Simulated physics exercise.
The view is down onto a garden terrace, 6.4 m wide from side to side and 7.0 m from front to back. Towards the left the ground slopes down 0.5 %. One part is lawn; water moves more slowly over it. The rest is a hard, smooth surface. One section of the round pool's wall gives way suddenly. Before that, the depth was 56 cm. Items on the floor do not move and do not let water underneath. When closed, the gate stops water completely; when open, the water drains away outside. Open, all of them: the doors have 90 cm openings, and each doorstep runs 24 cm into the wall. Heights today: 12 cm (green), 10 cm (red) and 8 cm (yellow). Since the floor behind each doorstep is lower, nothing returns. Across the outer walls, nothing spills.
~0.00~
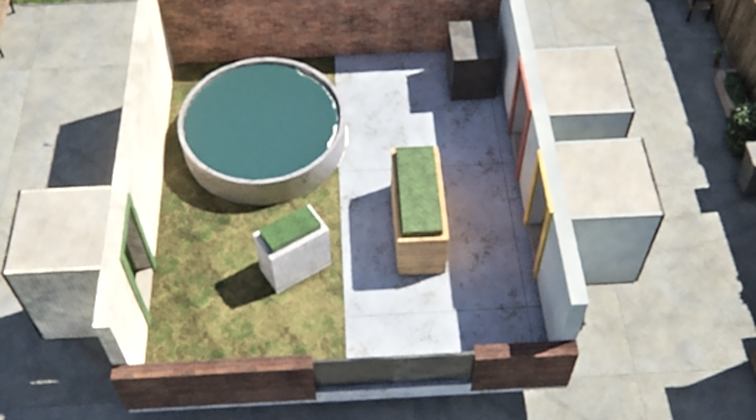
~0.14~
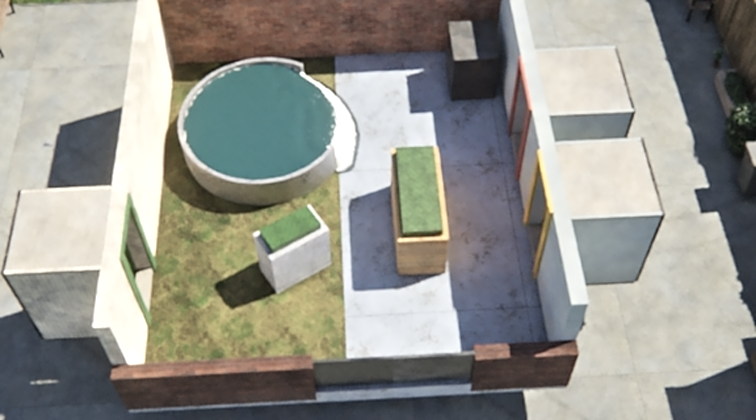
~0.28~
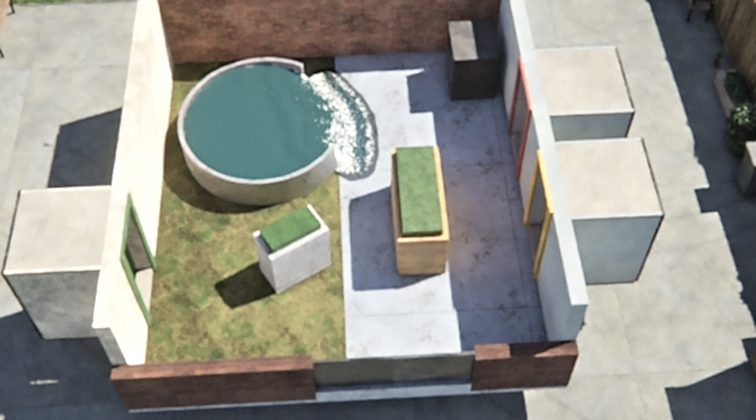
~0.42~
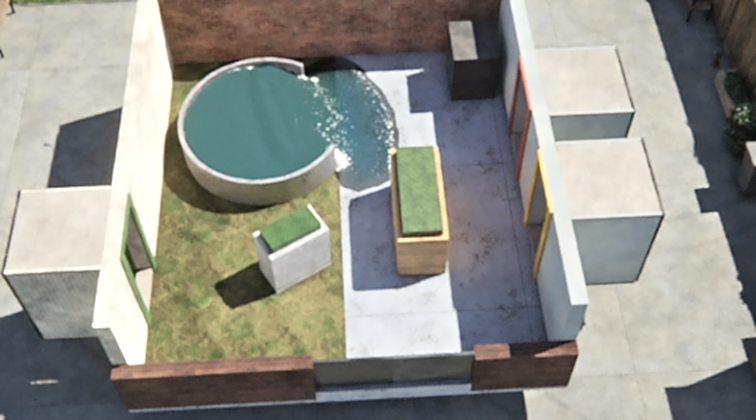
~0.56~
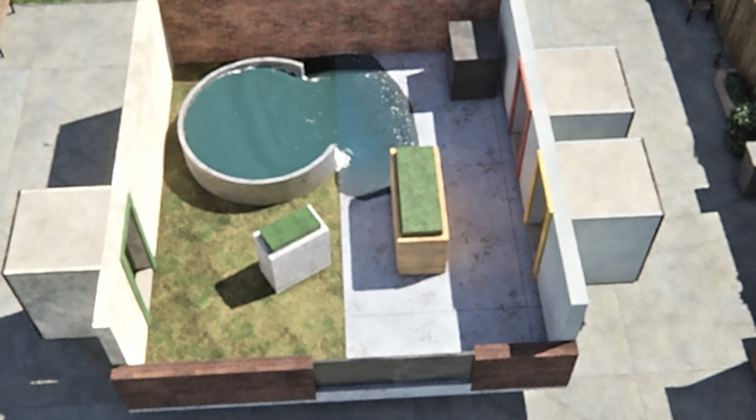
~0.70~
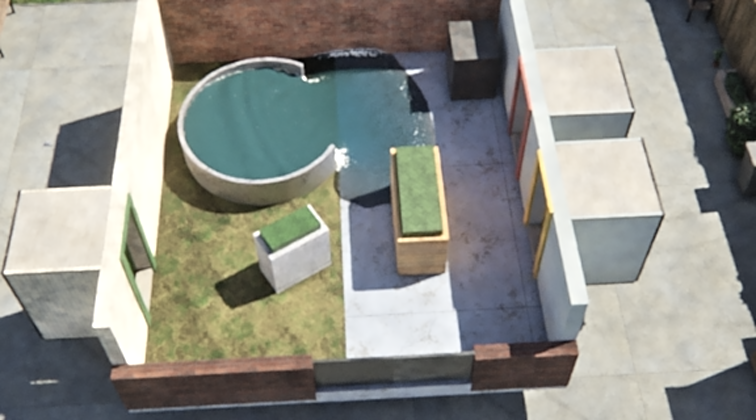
In a walled garden terrace seen from above, a section of the round pool's right side gave way, and water poured through the gap, spreading across the pale paving and around the grass-topped wooden box.
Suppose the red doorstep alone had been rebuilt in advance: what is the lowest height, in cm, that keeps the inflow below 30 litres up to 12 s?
About 22 cm.
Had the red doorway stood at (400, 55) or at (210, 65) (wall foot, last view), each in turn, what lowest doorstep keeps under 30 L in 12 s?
Roughly 23 and 8.0 cm.
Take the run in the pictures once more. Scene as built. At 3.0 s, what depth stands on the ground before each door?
Lab note, cm: Green 0; red 28; yellow 6.
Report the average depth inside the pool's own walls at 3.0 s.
Around 23 cm on average.
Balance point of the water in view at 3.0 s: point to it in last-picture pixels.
The water is centred near (361, 124).
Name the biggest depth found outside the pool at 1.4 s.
About 24 cm at most.
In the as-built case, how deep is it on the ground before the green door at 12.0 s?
Roughly 10.5 cm deep.
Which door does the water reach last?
Answer: Green.
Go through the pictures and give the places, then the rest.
The first frame shows still water, 56 cm deep, in the round pool at (262, 120); the red door at (521, 118) is dry.
In the second frame, the gap is at (339, 114), the front 0.3 m out at (349, 168); the back of the round pool holds 56 cm.
In the third frame, the gap is at (339, 116), the front 0.7 m out at (332, 72); the back of the round pool holds 56 cm.
In the fourth frame, the front is at (347, 63), 1.0 m from the gap at (339, 117); 3.0 m2 of floor is wet, 56 cm left at the back.
In the fifth frame, water pours out at (339, 118) and has run 1.4 m, to (365, 55); about 7 cm deep outside, 56 cm at the back.
In the sixth frame, water pours out at (339, 118) and has run 1.7 m, to (389, 56); about 7 cm deep outside, 56 cm at the back; 1.5 m in a straight line remain to the red door at (521, 118).
After 1.4 s water covers 30 % of the floor, deepest (24 cm) near (340, 109); 2 cm at the red door, 0 litres in over its 10 cm doorstep.
After 3.0 s water covers 40 % of the floor, deepest (48 cm) near (492, 54); 28 cm at the red door, 104 litres in over its 10 cm doorstep.
After 12.0 s water covers 100 % of the floor, deepest (12 cm) near (147, 336); 6 cm at the red door, 246 litres in over its 10 cm doorstep.
At the red door as built, the water arrived by 1.4 s and peaked near 28 cm at 2.4 s.
Run again over the same 12 s with other heights there, 77 litres in over 18 cm, 16 litres over 24.5 cm. The limit of 30 litres is kept from about 22 cm up.
